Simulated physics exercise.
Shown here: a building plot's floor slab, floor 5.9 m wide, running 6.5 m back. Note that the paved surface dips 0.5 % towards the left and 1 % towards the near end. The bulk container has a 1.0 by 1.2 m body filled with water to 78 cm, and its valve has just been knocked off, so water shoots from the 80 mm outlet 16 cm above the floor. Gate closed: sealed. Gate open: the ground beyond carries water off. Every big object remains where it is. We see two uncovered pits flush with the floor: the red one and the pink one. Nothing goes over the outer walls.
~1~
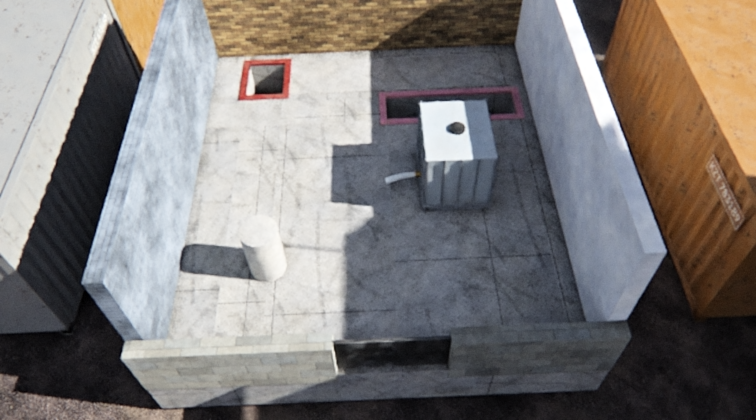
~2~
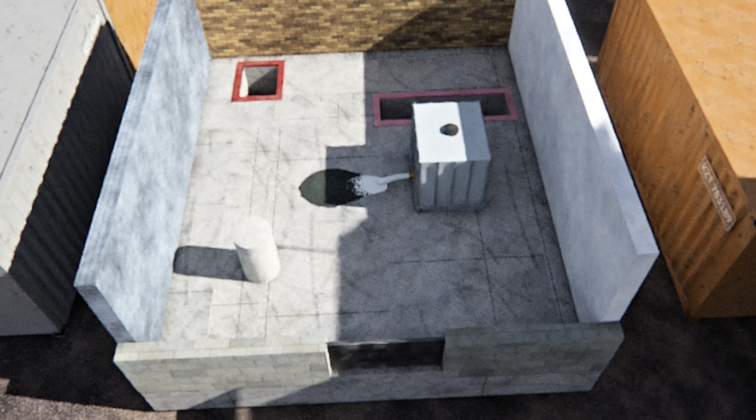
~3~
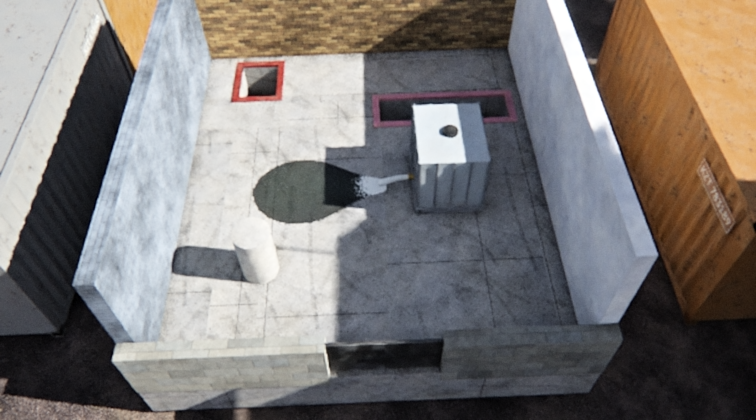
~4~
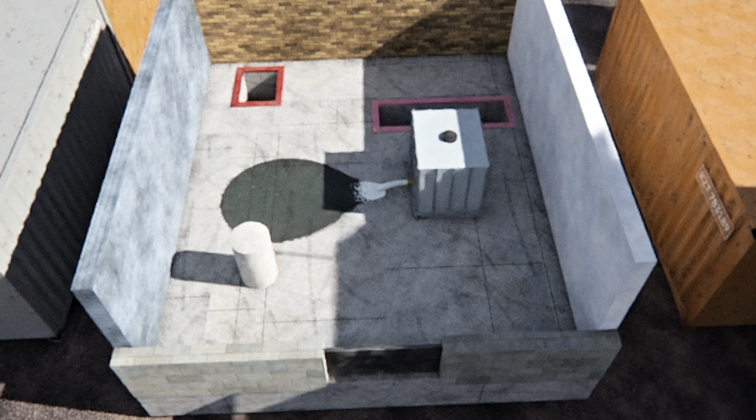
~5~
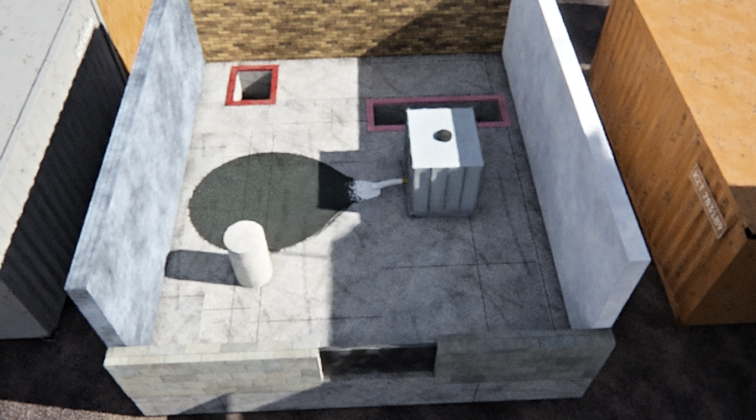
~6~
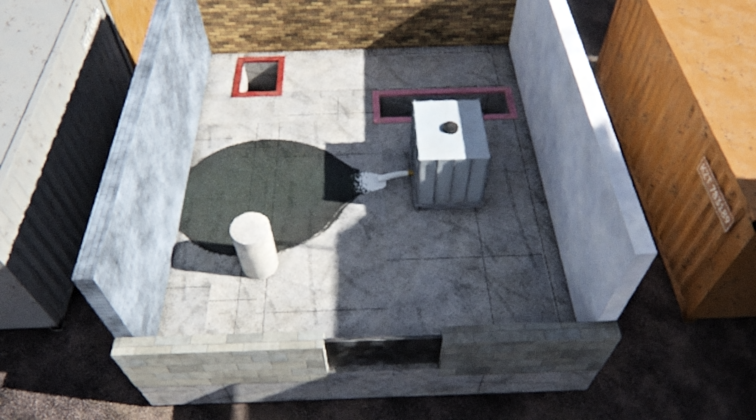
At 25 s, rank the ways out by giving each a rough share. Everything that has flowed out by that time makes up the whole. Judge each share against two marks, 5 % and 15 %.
Against the marks, the gate gets less than 5 %; the red pit gets less than 5 %; the pink pit gets less than 5 %.
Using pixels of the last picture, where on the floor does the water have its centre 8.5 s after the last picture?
Roughly (234, 232) in the last view.
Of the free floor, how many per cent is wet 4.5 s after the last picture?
Near 25 per cent of the floor.
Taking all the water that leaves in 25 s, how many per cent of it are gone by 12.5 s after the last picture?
I'd put it at about 40 per cent.
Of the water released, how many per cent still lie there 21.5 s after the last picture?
100 %.
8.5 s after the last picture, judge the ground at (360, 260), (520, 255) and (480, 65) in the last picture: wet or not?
First untouched, then untouched, then untouched.
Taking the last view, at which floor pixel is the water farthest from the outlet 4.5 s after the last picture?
Near (154, 362).
Then, 1.5 s after the last picture water covers 15 % of the floor and is deepest (4 cm) near (371, 182); gone so far, the gate 0 %, the red pit 0 %, the pink pit 0 %.
Then, 4.5 s after the last picture water covers 25 % of the floor and is deepest (4 cm) near (371, 182); gone so far, the gate 0 %, the red pit 0 %, the pink pit 0 %.
Then, 8.5 s after the last picture water covers 30 % of the floor and is deepest (4 cm) near (154, 362); gone so far, the gate 0 %, the red pit 0 %, the pink pit 0 %.
Then, 12.5 s after the last picture water covers 40 % of the floor and is deepest (5 cm) near (154, 362); gone so far, the gate 0 %, the red pit 0 %, the pink pit 0 %.
Then, 21.5 s after the last picture water covers 50 % of the floor and is deepest (5 cm) near (154, 362); gone so far, the gate 0 %, the red pit 1 %, the pink pit 0 %.
